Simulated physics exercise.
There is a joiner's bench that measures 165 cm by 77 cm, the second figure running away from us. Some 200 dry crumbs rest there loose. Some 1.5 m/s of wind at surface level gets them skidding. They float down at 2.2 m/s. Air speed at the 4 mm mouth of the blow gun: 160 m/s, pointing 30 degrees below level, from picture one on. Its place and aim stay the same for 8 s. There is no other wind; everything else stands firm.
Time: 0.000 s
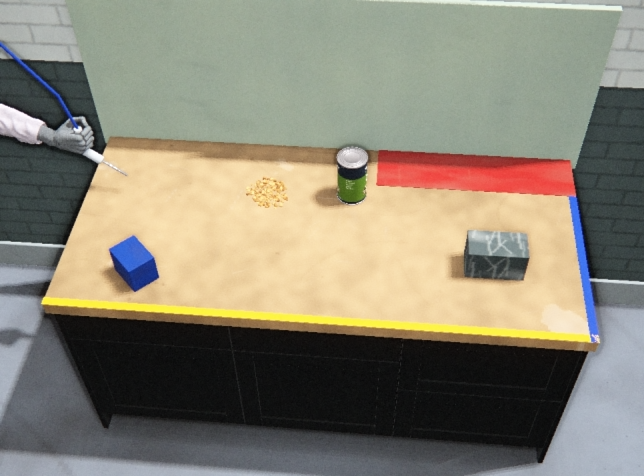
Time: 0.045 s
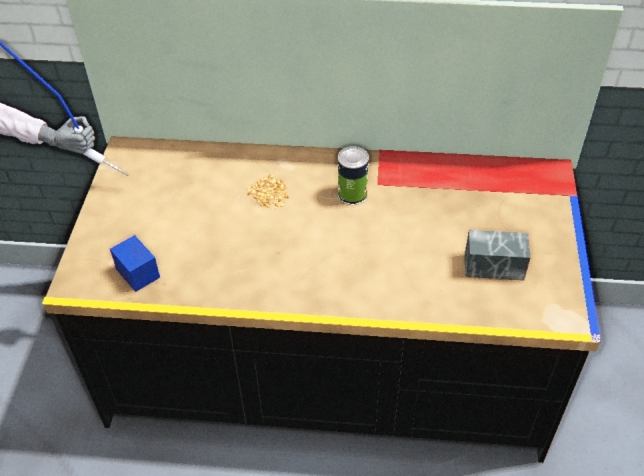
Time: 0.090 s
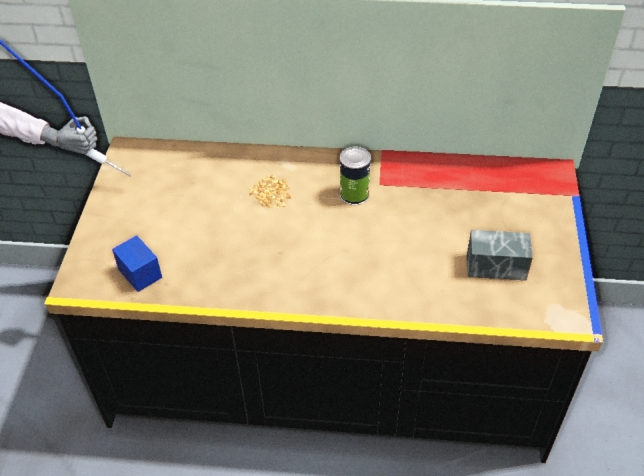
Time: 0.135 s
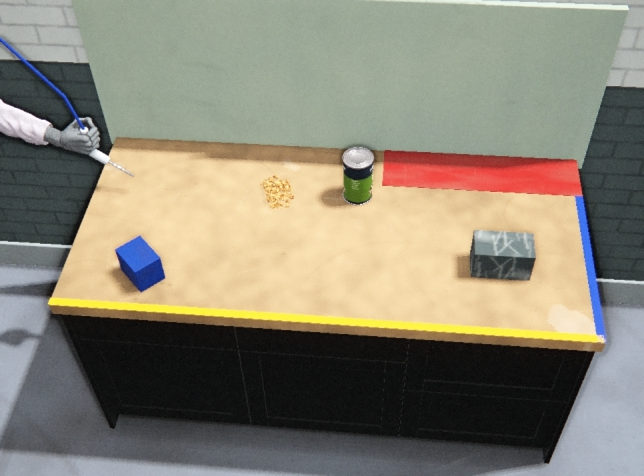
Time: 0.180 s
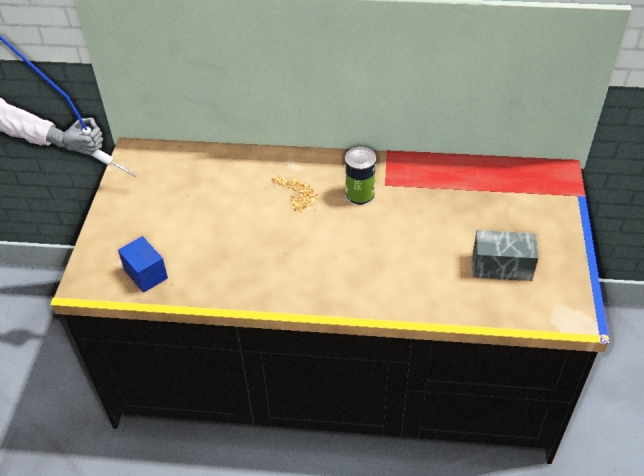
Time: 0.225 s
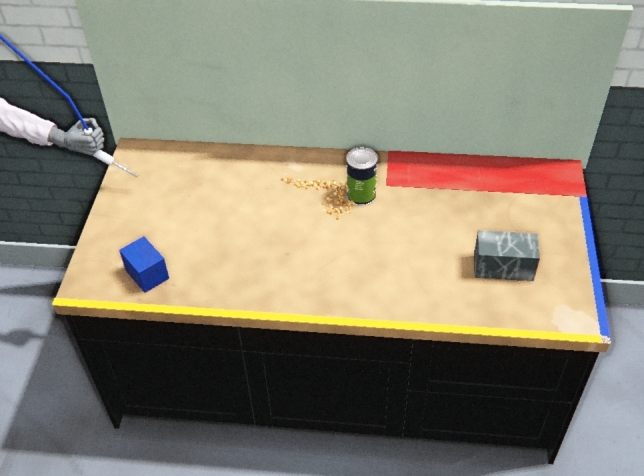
A loose patch of yellowish crumbs on a wooden bench sits still, then shifts and spreads rightward toward a green tin, while a gloved hand holds a blow gun at the left and the blue and grey blocks stay put.
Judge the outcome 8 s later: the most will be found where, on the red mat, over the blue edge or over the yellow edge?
Most will be at the blue one.
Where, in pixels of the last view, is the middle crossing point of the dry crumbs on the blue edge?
Median crossing, approx. (584, 182).
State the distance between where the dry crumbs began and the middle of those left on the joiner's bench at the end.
About 85 centimetres.
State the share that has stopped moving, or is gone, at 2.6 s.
70 %.
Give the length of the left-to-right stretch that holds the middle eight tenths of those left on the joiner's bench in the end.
The middle group spans some 80 cm.
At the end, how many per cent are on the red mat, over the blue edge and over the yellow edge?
I'd estimate around 5 per cent at red, 80 per cent at blue and 0 per cent at yellow.
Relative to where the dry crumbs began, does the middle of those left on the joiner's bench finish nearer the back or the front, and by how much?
Shift toward the far edge, approx. 5 cm.
After 1.6 s the count stands so, 0 % are over the yellow edge, 21 % on the red mat and 44 % over the blue edge; the middle of those still in play is near (518, 205).
After 2.6 s the count stands so, 0 % are over the yellow edge, 12 % on the red mat and 64 % over the blue edge; the middle of those still in play is near (520, 198).
After 4.4 s the count stands so, 0 % are over the yellow edge, 8 % on the red mat and 77 % over the blue edge; the middle of those still in play is near (517, 196).
After 8.0 s, at the end, 0 % are over the yellow edge, 6 % on the red mat and 84 % over the blue edge; the middle of those still in play is near (532, 198).
